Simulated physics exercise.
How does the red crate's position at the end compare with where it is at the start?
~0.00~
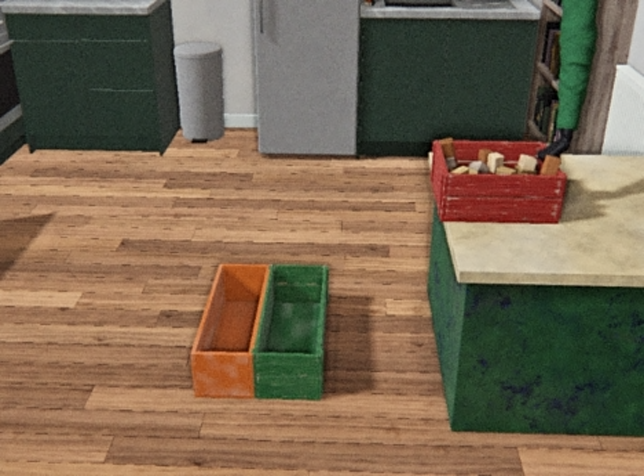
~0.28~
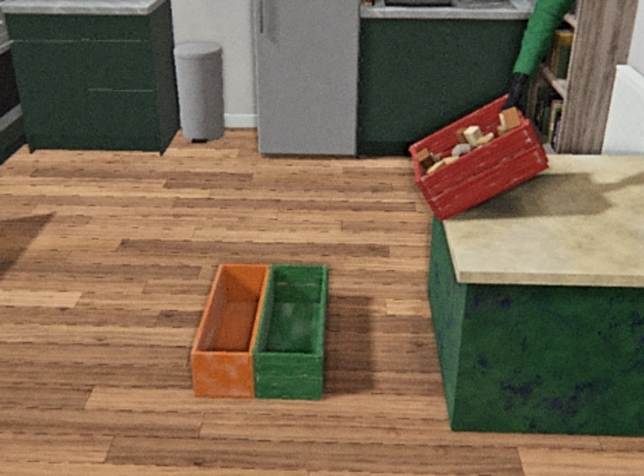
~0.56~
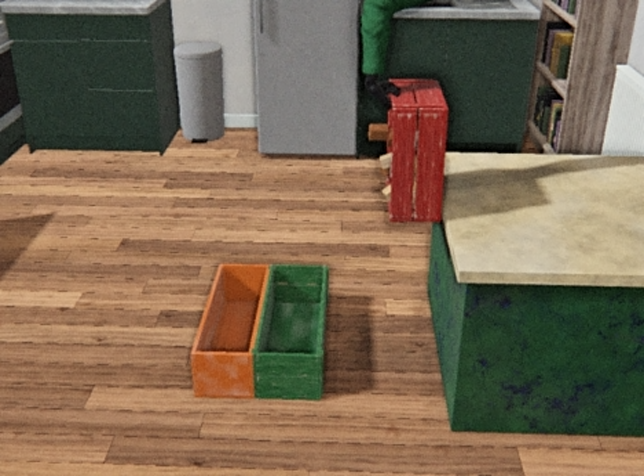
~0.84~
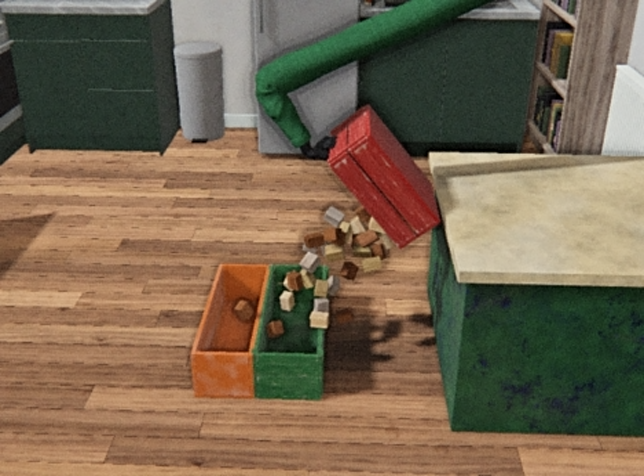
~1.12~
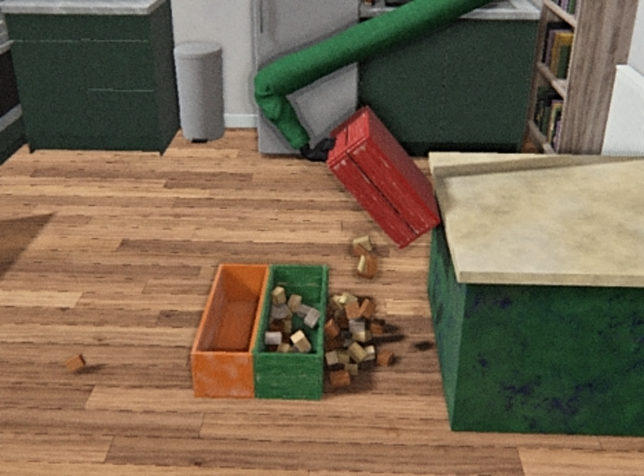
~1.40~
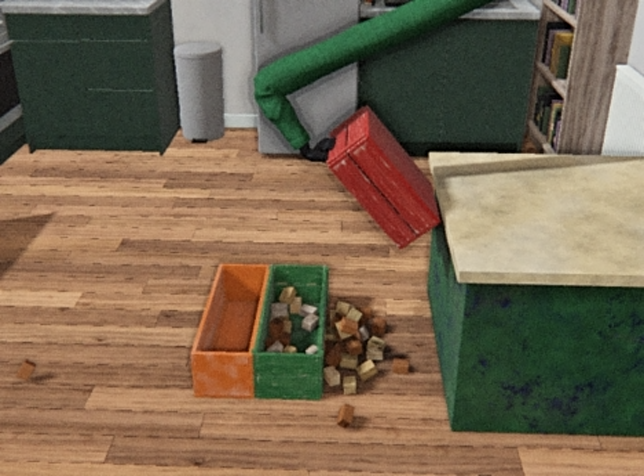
At the start the red crate sits upright on the bench top, while at the end it is farther left, held tipped steeply with its opening facing down beside the edge of the bench.
